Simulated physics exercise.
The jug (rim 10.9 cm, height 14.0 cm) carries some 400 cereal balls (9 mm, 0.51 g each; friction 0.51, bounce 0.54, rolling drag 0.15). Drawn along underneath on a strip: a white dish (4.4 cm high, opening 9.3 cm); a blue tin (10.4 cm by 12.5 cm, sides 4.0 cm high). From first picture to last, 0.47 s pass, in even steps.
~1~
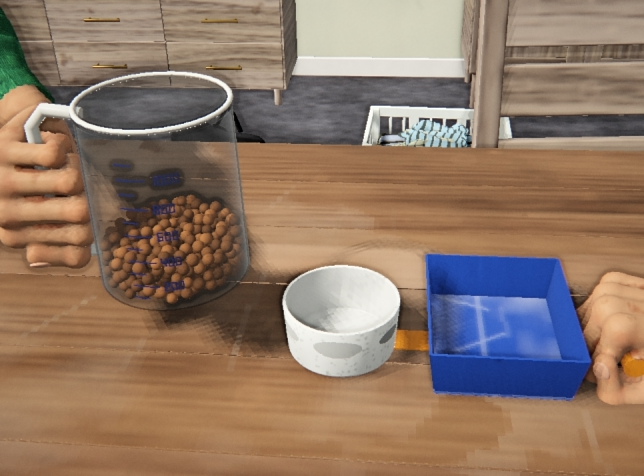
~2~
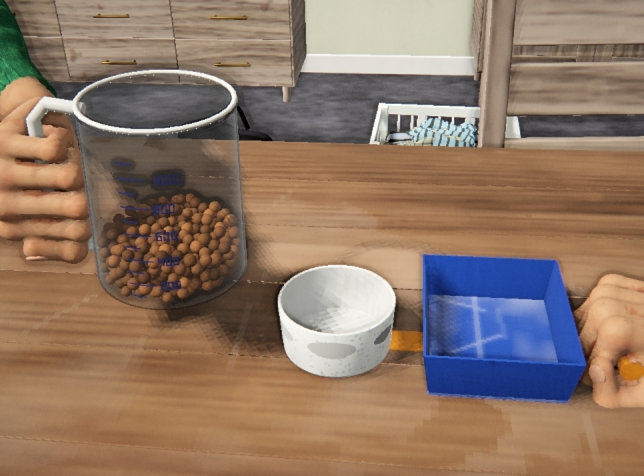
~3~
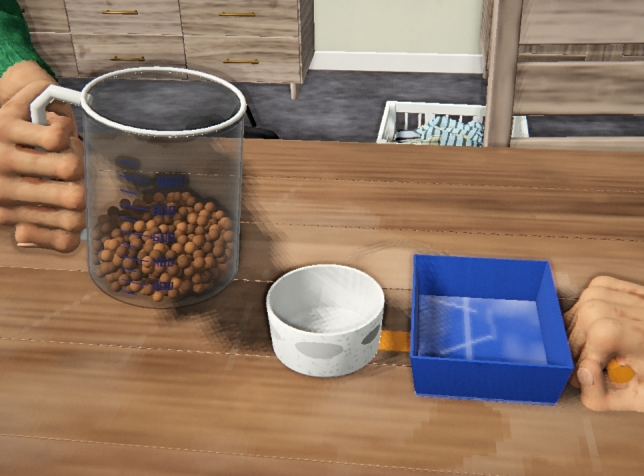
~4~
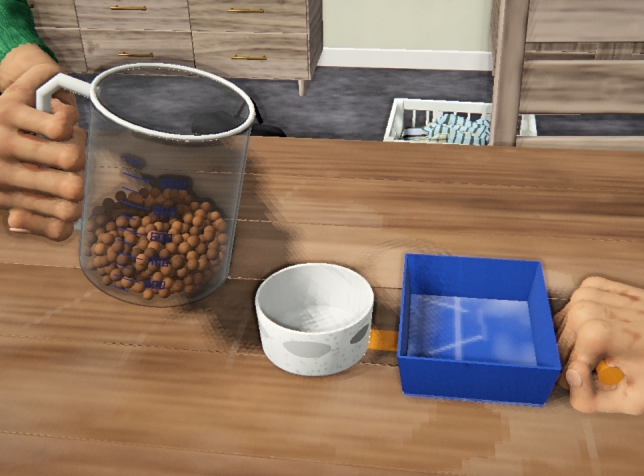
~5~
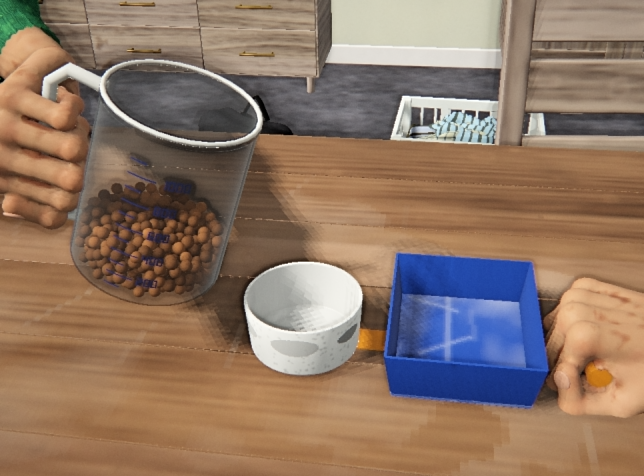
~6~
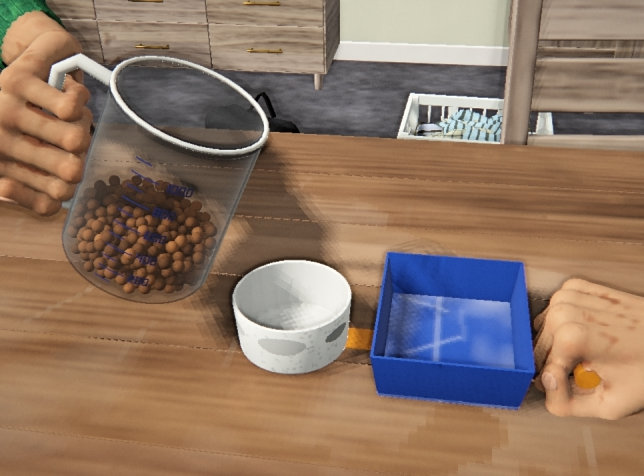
A person in a green sleeve grips the handle of a clear jug at the left of a wooden table, seen from slightly above, with wooden drawers and a white basket behind. The jug holds brown balls, and a white dish and a blue tin sit to its right beside another hand. The jug gradually tilts rightward while the hand slides the dish and tin a little left.
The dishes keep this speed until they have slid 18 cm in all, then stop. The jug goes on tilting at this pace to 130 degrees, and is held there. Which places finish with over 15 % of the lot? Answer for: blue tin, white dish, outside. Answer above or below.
Blue tin: Above, white dish: Below, outside: Below.
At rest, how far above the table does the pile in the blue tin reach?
Some 4.0 cm.
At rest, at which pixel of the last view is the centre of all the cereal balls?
At about (278, 322).
Then, 0.57 s after the last picture, tilt 61 degrees; jug 100 %; middle of all pieces on or above the table near (120, 214).
Then, 1.04 s after the last picture, tilt 90 degrees; jug 100 %; middle of all pieces on or above the table near (114, 201).
Then, 1.48 s after the last picture, tilt 117 degrees; jug 90 %, blue tin 10 %; middle of all pieces on or above the table near (159, 224).
Then, 1.90 s after the last picture, tilt 130 degrees; blue tin 100 %; middle of all pieces on or above the table near (276, 319).
In the end, white dish 0 %, outside 0 %, jug 0 %, blue tin 100 %.
